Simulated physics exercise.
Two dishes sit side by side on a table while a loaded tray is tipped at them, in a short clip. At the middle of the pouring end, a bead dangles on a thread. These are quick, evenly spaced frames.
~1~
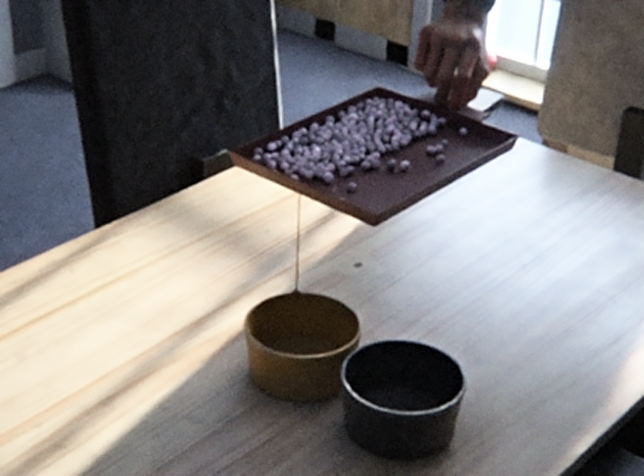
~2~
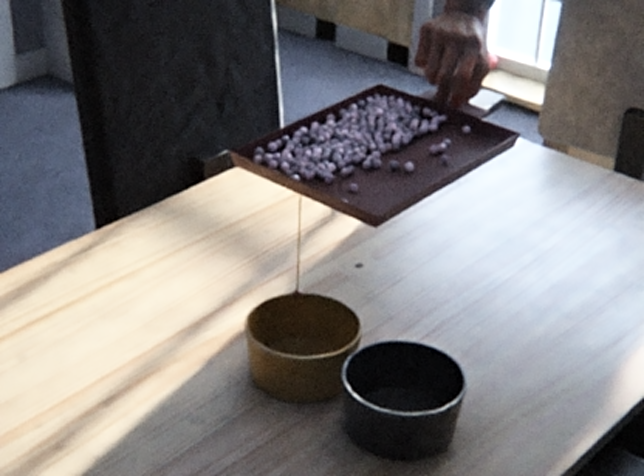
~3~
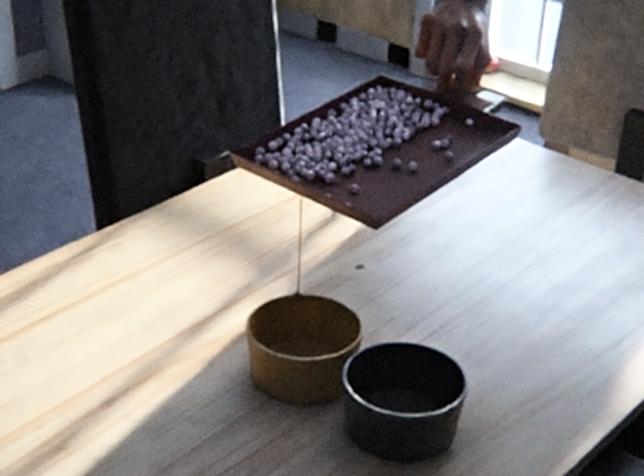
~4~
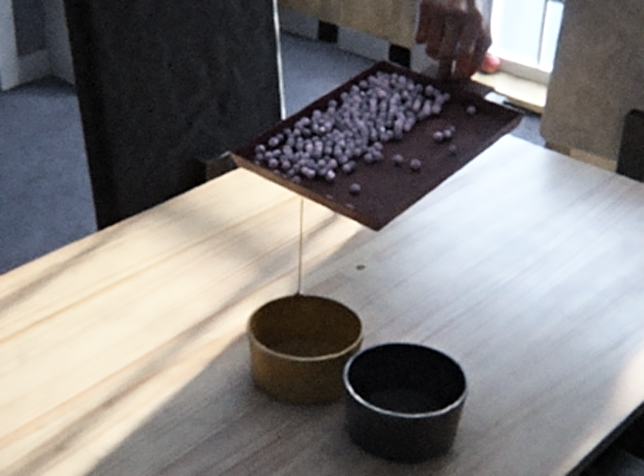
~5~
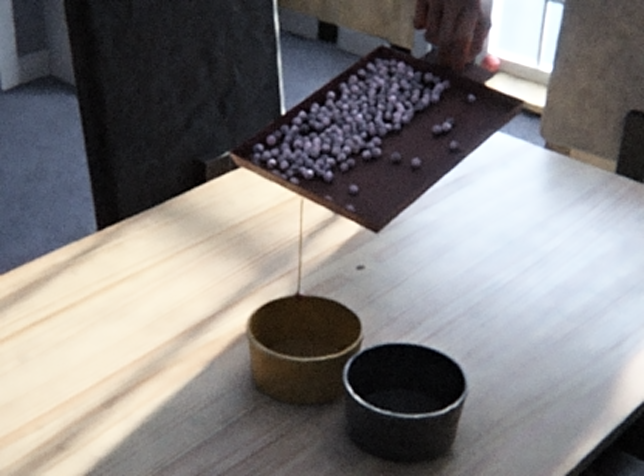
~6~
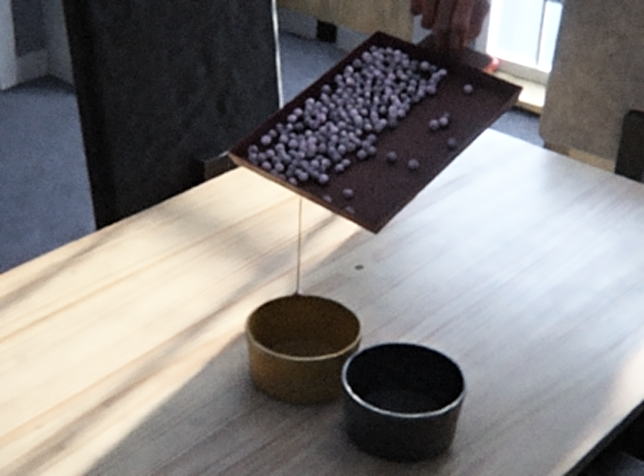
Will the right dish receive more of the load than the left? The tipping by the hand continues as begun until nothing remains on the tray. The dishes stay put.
No - the greater part will fall into the left dish.
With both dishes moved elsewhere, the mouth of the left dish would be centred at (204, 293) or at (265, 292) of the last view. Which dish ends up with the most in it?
At the first spot the right-side one comes out ahead, at the second spot the right-side one.
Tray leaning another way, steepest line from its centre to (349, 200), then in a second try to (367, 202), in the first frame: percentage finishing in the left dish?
Close to 40 percent first and close to 30 percent second.
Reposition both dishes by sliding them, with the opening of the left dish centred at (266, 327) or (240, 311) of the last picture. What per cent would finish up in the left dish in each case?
The first try gives 50 per cent, the second 20 per cent.
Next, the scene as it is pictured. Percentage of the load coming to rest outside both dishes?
I'd say around 30 per cent.
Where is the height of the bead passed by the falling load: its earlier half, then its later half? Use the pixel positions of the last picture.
Earlier half at (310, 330), later half at (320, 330).
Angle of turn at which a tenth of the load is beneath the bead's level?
Roughly 60 degrees.
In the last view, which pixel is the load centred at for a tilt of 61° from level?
Roughly (324, 203).
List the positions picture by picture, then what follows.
In the first frame, corners of the pouring end at (235, 151) and (376, 211), level; middle of the load at (358, 139), sugar pearls; left dish at (264, 367); right dish at (364, 423); bead on its thread at (297, 294).
In the second frame, corners of the pouring end at (236, 152) and (376, 213), level; middle of the load at (358, 138).
In the third frame, corners of the pouring end at (236, 152) and (377, 215), tipped barely, lowest at the right corner; middle of the load at (359, 133).
In the fourth frame, corners of the pouring end at (237, 152) and (377, 218), tipped a little, lowest at the right corner; middle of the load at (360, 126), a small part on the move.
In the fifth frame, corners of the pouring end at (236, 152) and (376, 220), tipped a little, lowest at the right corner; middle of the load at (359, 119), a small part on the move.
In the sixth frame, corners of the pouring end at (233, 151) and (375, 222), tipped clearly, lowest at the right corner; middle of the load at (354, 114), nearly all on the move; left dish at (264, 369); right dish at (365, 425).
Soon after the last picture, tray tipped steeply; about two thirds on the tray; a stray few in the right dish; a small part in the left dish; a small part outside both; about a quarter in the air.
A little later, tray tipped right over; a stray few on the tray; a small part in the right dish; about half in the left dish; about a quarter outside both; a small part in the air.
Later still, tray tipped past a quarter turn; about a quarter in the right dish; about half in the left dish; about a quarter outside both.
By the end, tray tipped past a quarter turn; about a quarter in the right dish; about half in the left dish; about a quarter outside both.
